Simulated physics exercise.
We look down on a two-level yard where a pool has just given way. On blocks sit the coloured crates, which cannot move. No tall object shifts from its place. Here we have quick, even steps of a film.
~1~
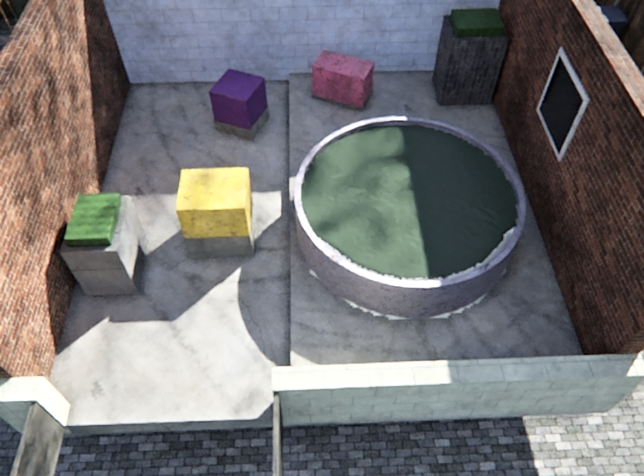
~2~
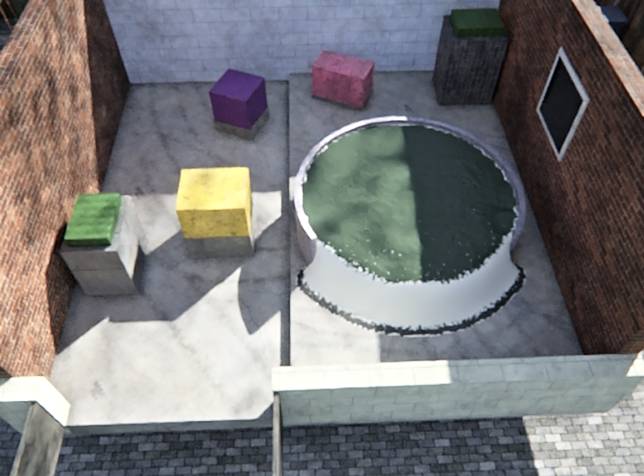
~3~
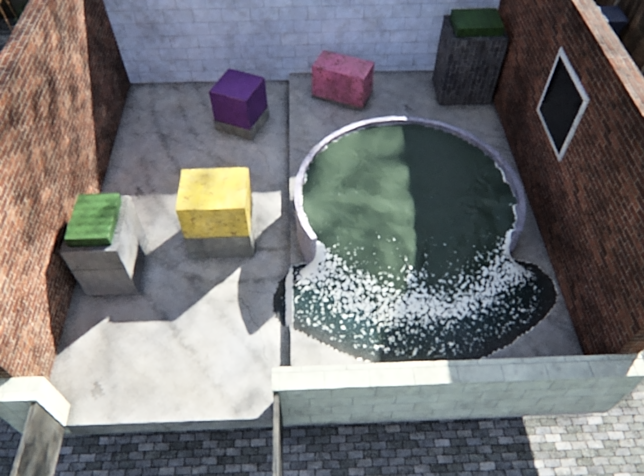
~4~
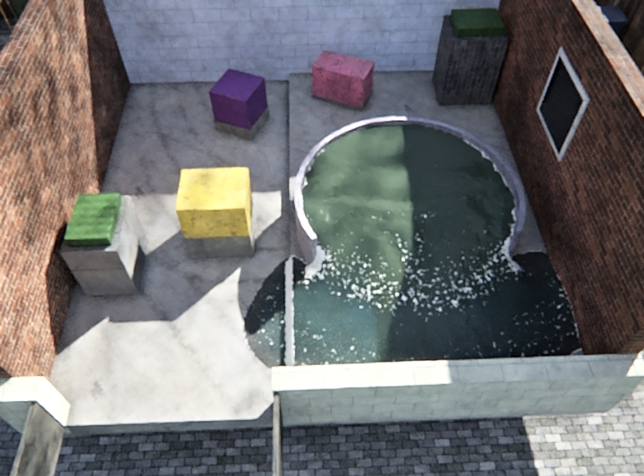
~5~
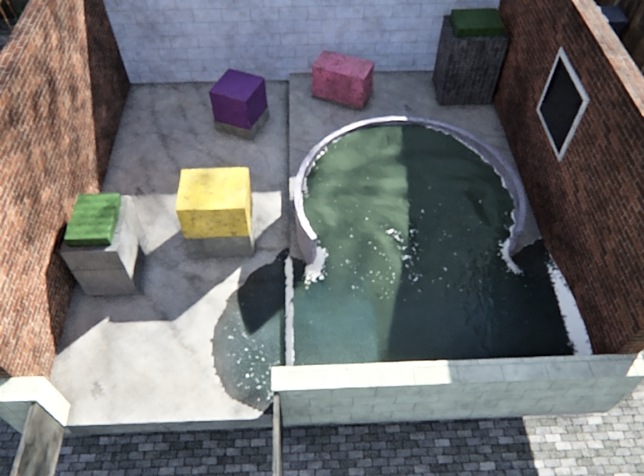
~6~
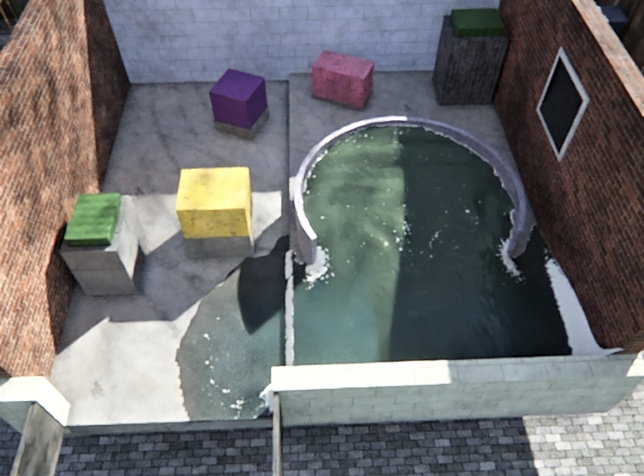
The video shows a walled yard with coloured crates on blocks and a round tank of dark green water, whose near side opens, pouring foamy water across the right-hand floor and then leftward onto the pale paving beside it.
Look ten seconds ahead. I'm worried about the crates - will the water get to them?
The purple crate is missed by the water this time; the yellow crate is missed by the water this time; the pink crate is not missed by the water this time.
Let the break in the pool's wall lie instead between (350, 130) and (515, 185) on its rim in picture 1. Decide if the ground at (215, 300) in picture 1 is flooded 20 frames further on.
That spot: Spared.
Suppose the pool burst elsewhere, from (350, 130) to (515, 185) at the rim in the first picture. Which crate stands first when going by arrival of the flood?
That would be the one in pink, reached first.
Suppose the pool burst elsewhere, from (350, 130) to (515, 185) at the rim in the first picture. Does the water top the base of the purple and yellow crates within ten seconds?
Result - purple crate gets flooded, yellow crate stays clear.
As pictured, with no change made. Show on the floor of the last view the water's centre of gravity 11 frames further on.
Near (412, 287).
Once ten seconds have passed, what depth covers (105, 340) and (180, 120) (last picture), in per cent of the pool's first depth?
About 16 per cent at the first place and 10 per cent at the second.
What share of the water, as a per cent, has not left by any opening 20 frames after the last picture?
About 90 per cent.
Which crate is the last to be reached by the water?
My guess: The purple-painted one.
A moment on, water covers 30 % of the floor; the purple crate not reached, the yellow crate water round its plinth, the pink crate not reached.
Next, water covers 35 % of the floor; the purple crate not reached, the yellow crate water round its plinth, the pink crate not reached.
Then, water covers 60 % of the floor; the purple crate not reached, the yellow crate water round its plinth, the pink crate water round its plinth.
Later, water covers 95 % of the floor; the purple crate water round its plinth, the yellow crate water round its plinth, the pink crate water round its plinth.
In the end, water covers 100 % of the floor; the purple crate stayed above the water, the yellow crate stayed above the water, the pink crate was topped.
